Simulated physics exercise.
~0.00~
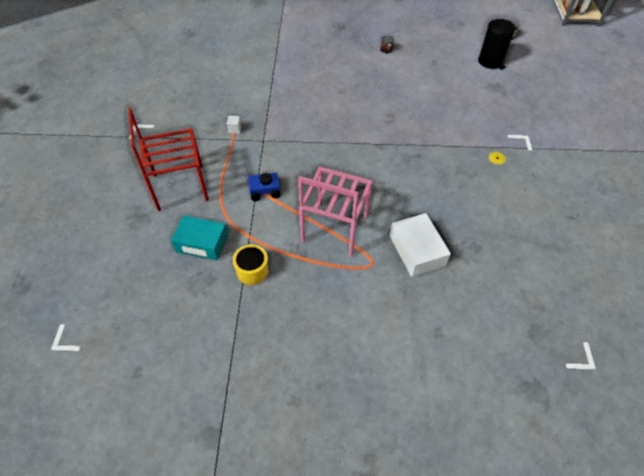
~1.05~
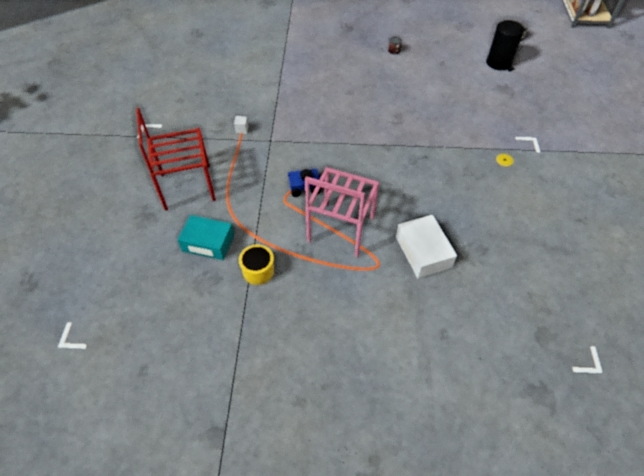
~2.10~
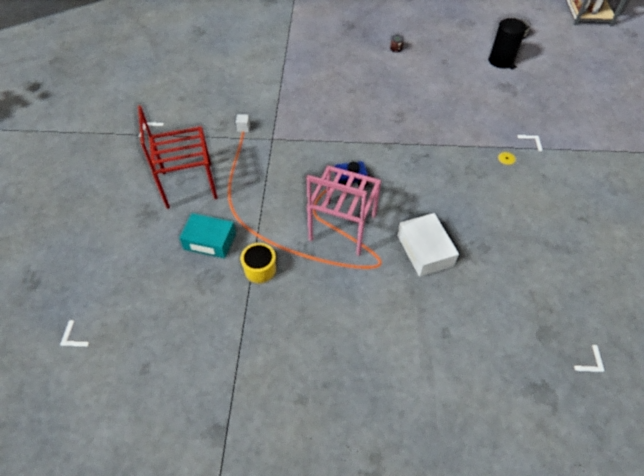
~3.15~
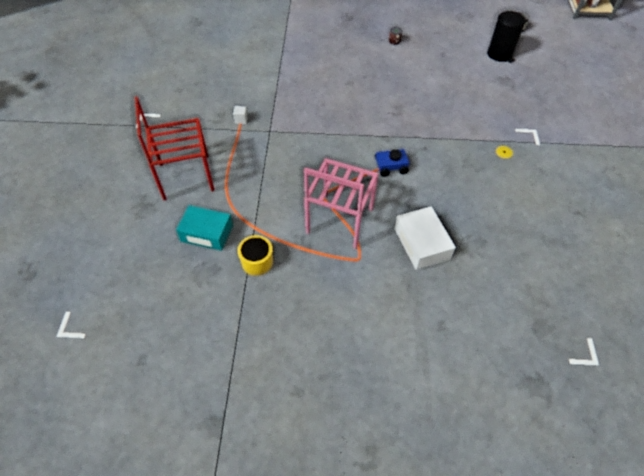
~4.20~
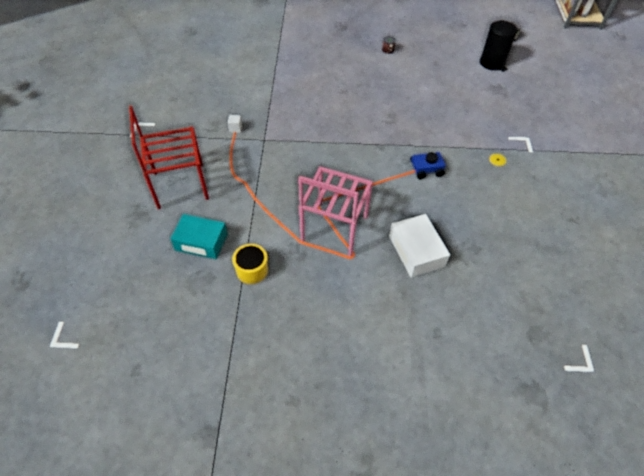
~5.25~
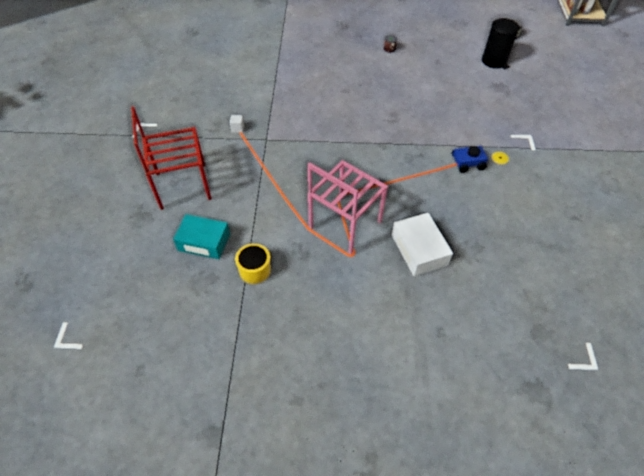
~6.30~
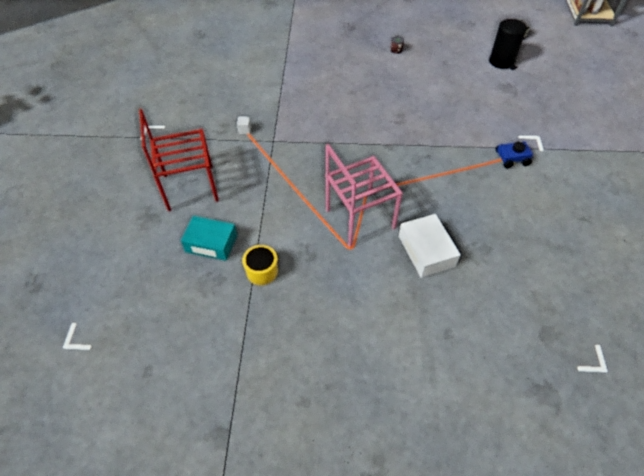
A blue cart rolls right past the yellow mark, its orange lead tightening and dragging the pink chair.
